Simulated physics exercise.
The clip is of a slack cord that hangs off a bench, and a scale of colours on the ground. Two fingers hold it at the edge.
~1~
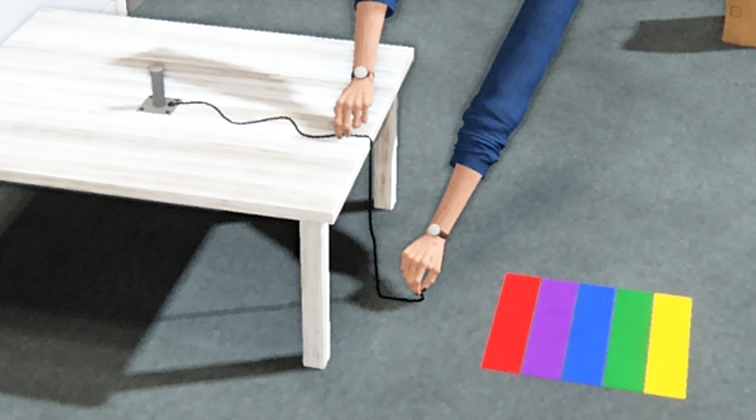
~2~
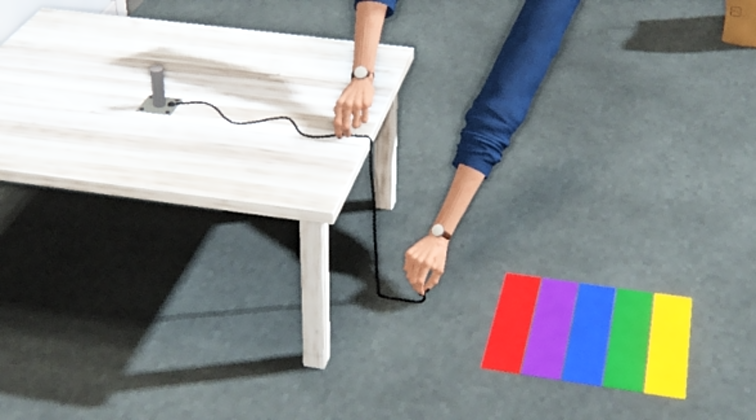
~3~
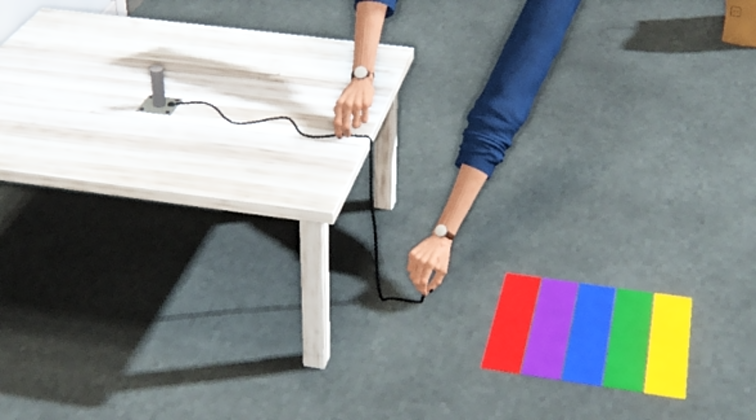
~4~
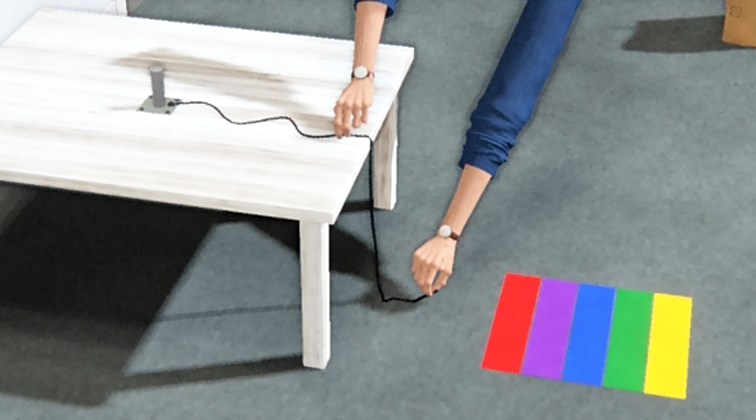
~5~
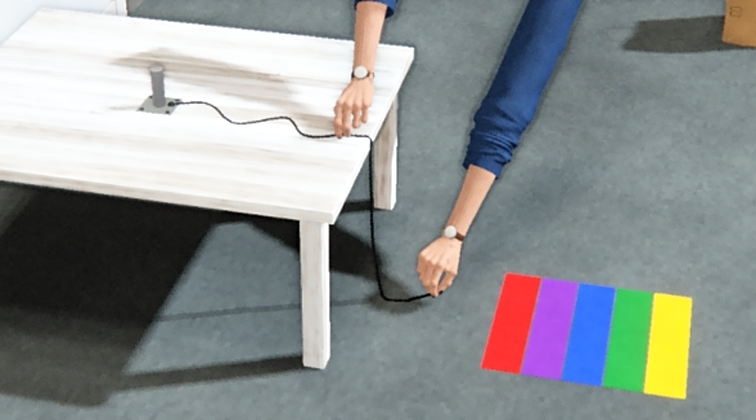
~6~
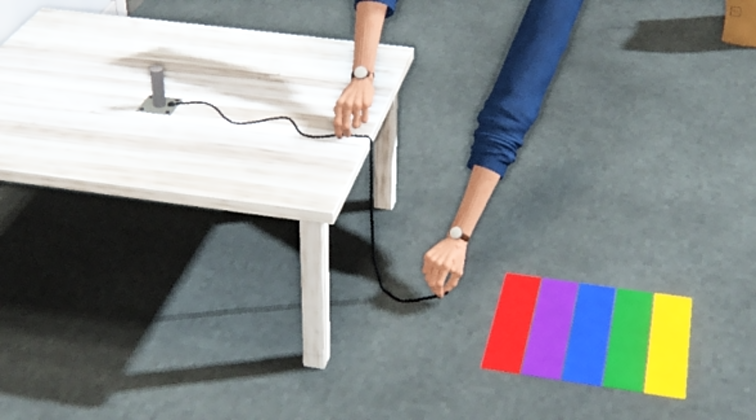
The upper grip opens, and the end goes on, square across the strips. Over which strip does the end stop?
The blue one.
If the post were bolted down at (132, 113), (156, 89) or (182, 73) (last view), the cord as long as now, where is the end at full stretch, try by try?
About (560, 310), (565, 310) and (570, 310).
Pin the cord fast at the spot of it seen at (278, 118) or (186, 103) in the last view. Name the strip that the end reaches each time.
One after the other, purple; blue.
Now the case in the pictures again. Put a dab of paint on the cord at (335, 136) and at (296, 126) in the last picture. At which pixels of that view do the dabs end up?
They go to (374, 142) and to (325, 129).
Soon after, end near (507, 303); over red.
Then, end near (558, 310); over purple.
At full stretch, end near (588, 314); over blue. It halts on the blue strip.
